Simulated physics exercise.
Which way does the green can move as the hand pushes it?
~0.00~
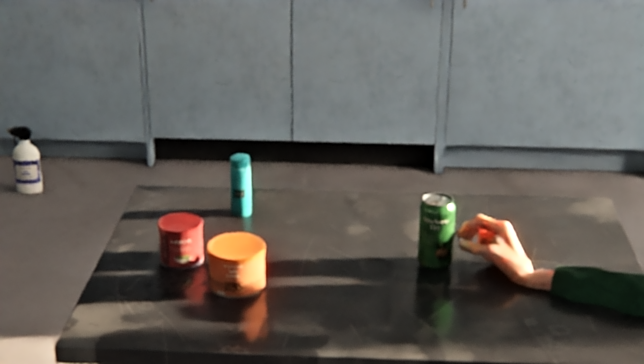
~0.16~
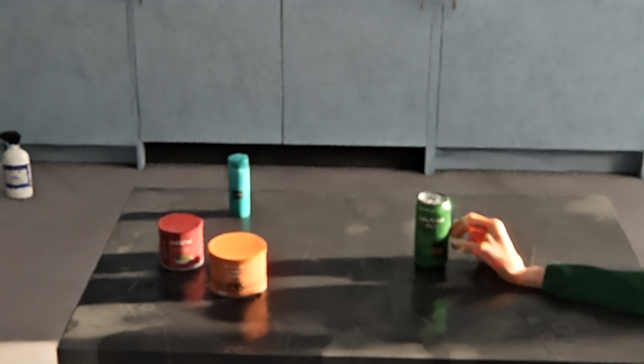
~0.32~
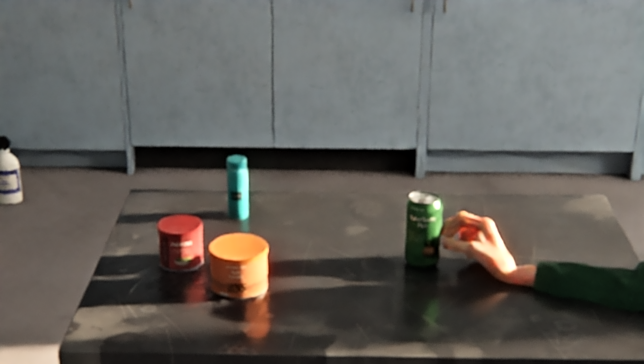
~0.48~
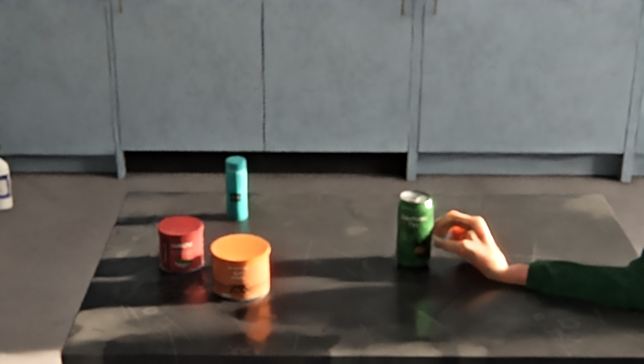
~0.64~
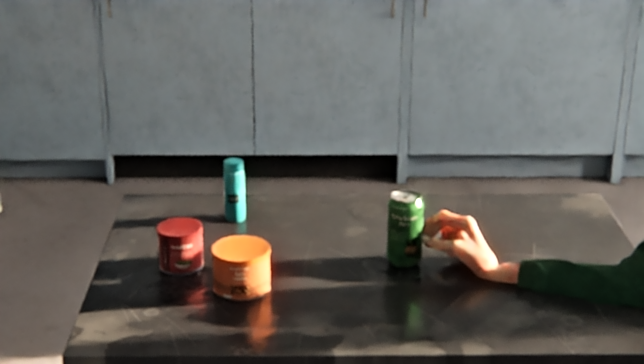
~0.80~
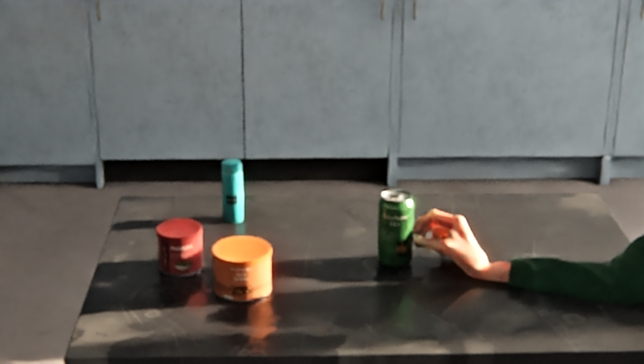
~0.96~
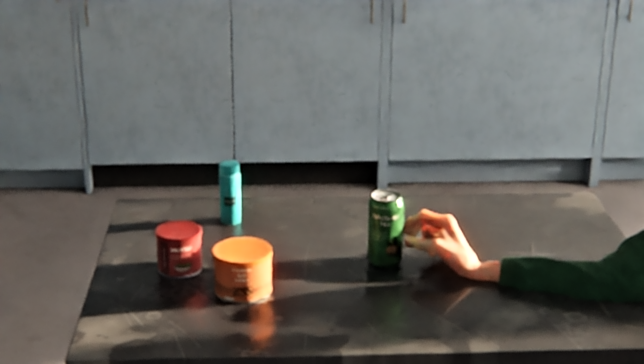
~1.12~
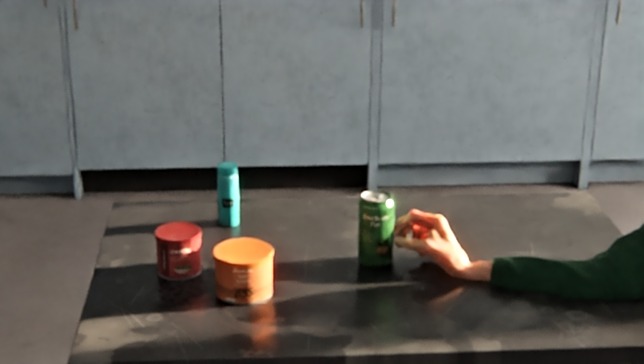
The green can slides to the left, staying upright as it goes.
